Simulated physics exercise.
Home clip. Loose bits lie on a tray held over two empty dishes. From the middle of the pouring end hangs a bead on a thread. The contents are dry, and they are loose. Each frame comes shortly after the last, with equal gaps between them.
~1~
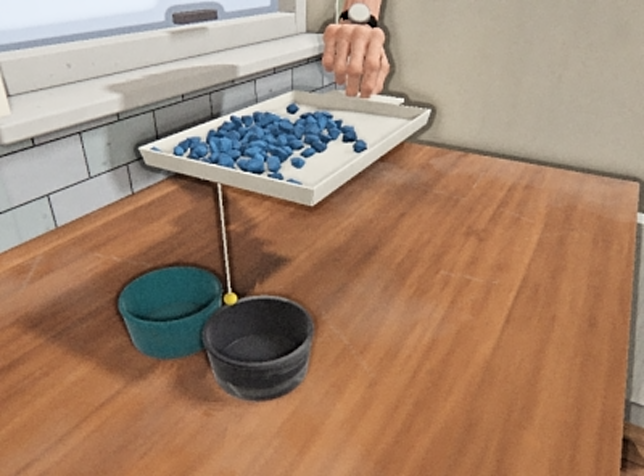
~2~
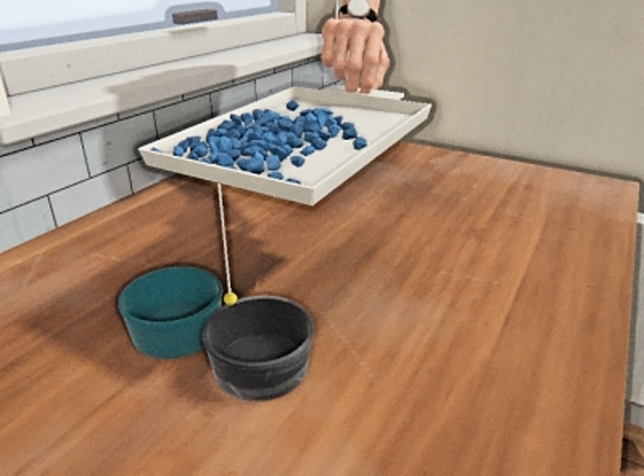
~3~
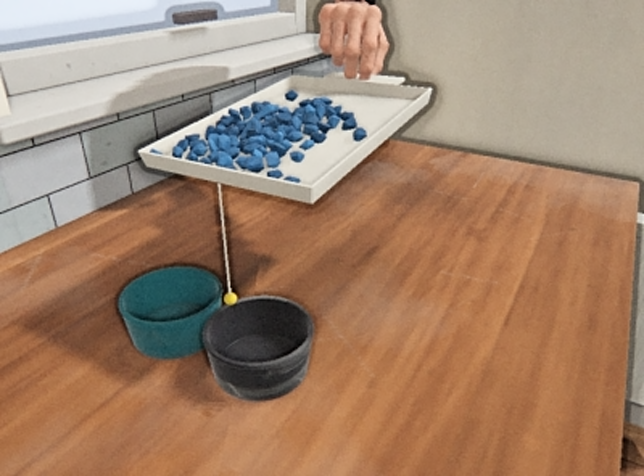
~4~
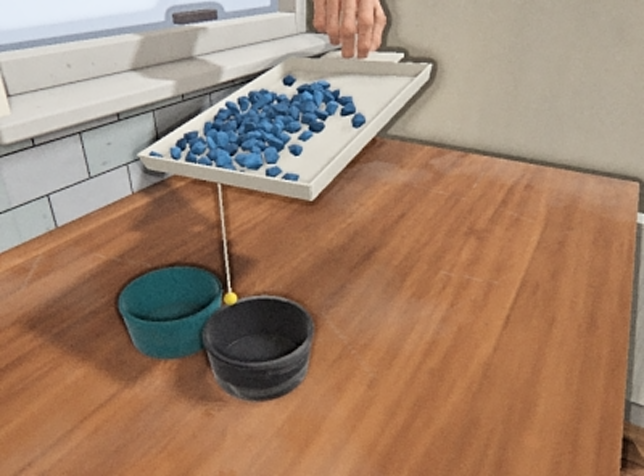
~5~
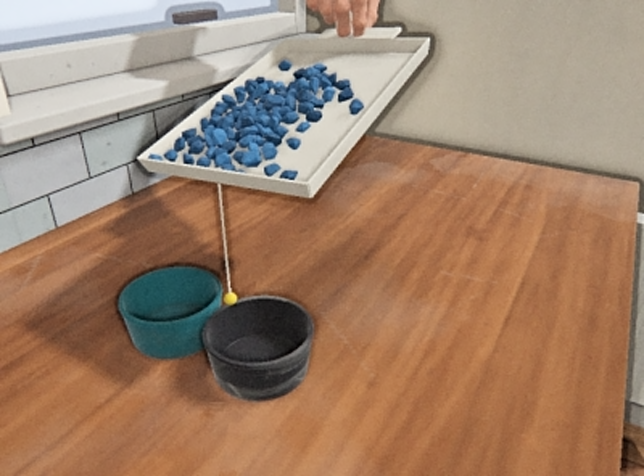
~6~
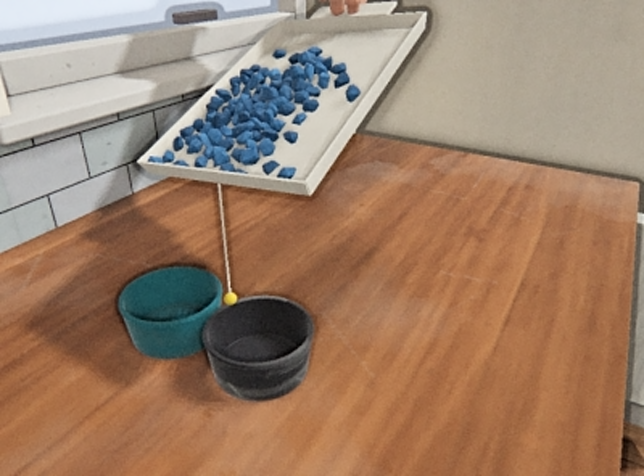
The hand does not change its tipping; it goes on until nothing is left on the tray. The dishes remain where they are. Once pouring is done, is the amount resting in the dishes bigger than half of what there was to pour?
No. Catch: Under fifty percent.
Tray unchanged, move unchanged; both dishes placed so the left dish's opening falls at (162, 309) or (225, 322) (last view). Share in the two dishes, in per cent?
You'd get near 70 per cent and afterwards near 10 per cent.
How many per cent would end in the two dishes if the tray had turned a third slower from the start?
Around 40 percent.
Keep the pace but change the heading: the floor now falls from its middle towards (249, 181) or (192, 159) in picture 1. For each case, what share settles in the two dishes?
In order: About 20, then 70 percent.
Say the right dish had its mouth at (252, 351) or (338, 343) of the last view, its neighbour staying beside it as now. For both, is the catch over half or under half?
In order, they'd catch a major share, and next a minor share.
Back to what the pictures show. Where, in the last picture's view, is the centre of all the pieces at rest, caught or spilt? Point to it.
Somewhere around (143, 364) in the last picture.
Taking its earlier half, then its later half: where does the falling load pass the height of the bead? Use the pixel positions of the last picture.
The first part passes (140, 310); everything after passes (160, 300).
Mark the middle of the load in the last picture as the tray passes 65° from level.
Somewhere about pixel (190, 131).
Soon after the last picture, tray tipped steeply; nearly all on the tray; a small part in the air.
A little later, tray tipped past a quarter turn; a small part on the tray; a stray few in the right dish; about a quarter in the left dish; about half outside both; about a quarter in the air.
Later still, tray tipped past a quarter turn; a stray few in the right dish; about a third in the left dish; about two thirds outside both.
At rest, tray tipped past a quarter turn; a stray few in the right dish; about a third in the left dish; about two thirds outside both.
